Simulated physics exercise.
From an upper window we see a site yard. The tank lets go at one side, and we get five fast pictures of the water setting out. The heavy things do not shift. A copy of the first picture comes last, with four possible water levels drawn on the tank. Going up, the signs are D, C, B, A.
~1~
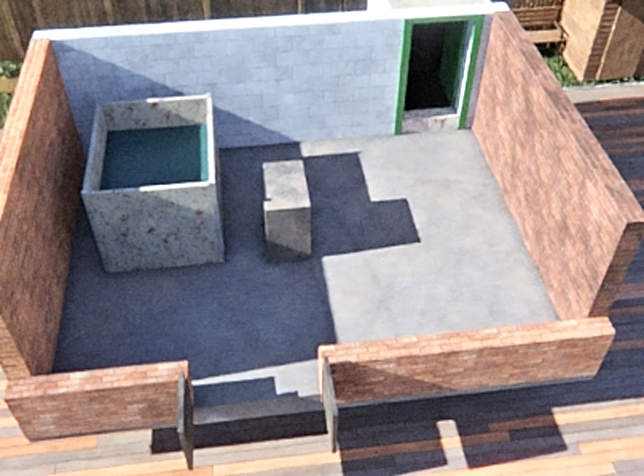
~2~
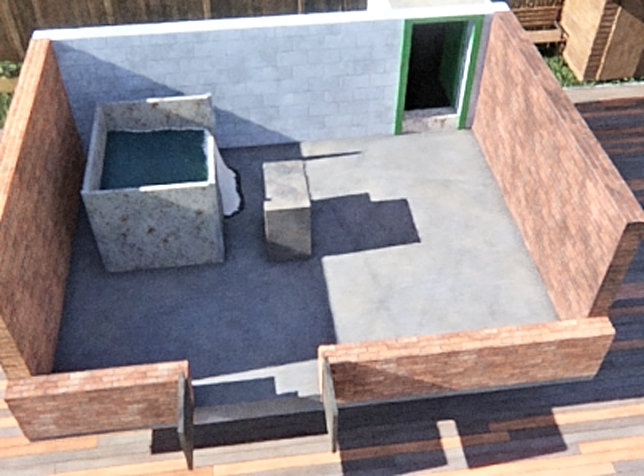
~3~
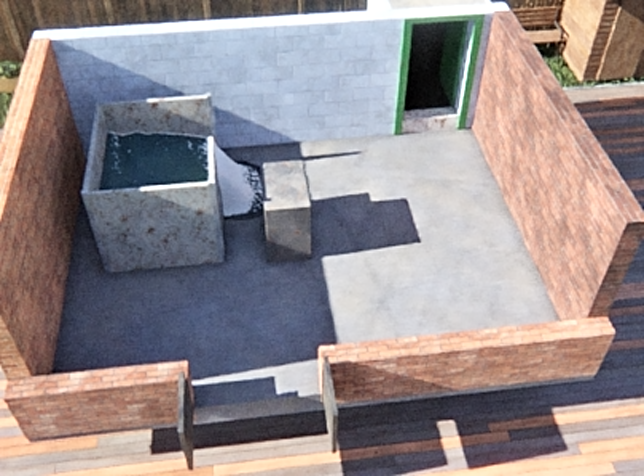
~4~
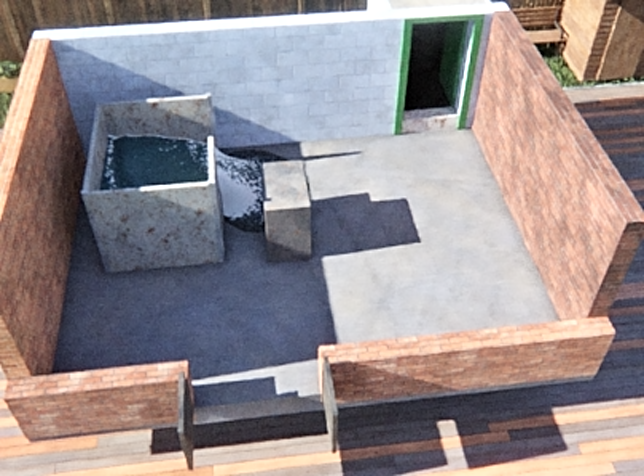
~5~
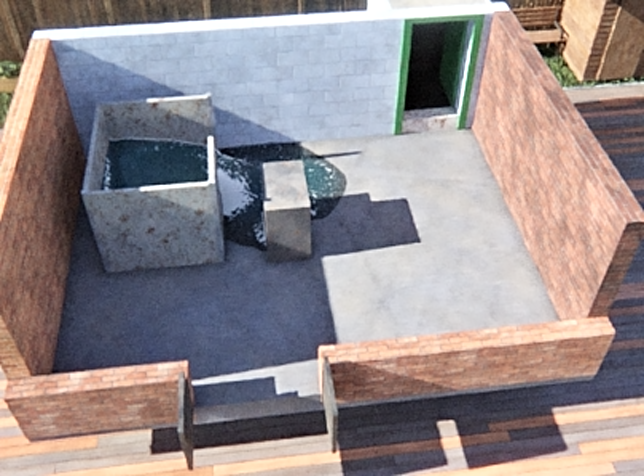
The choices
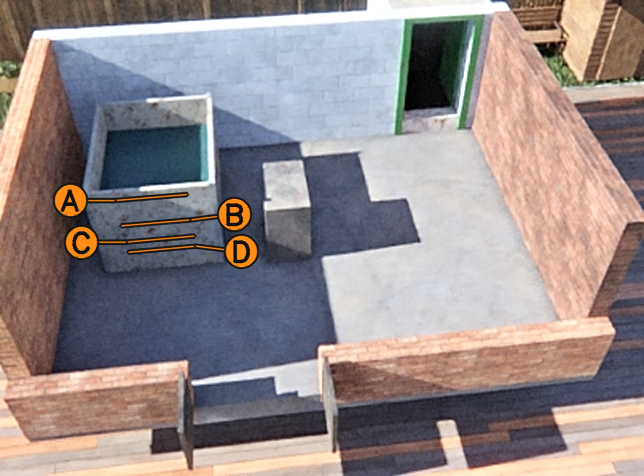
Water sat still in a stone tank in a walled yard, then poured out through its right side, splashed down beside a small concrete block and spread around it across the grey floor.
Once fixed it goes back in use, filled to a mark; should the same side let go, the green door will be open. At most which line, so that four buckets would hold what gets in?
The limit is B.
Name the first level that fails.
It is A.
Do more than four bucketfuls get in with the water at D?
No, not at all.
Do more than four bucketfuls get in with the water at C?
No, not at all.
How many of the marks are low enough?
Three of the four.
On the marked copy, A at (150, 197); B at (156, 222); C at (160, 239); D at (162, 249); from the bottom up D, C, B, A.
With A, about 7 bucketfuls get in.
With B, a splash gets over, under a bucket.
With C, nothing gets over.
With D, nothing gets over.
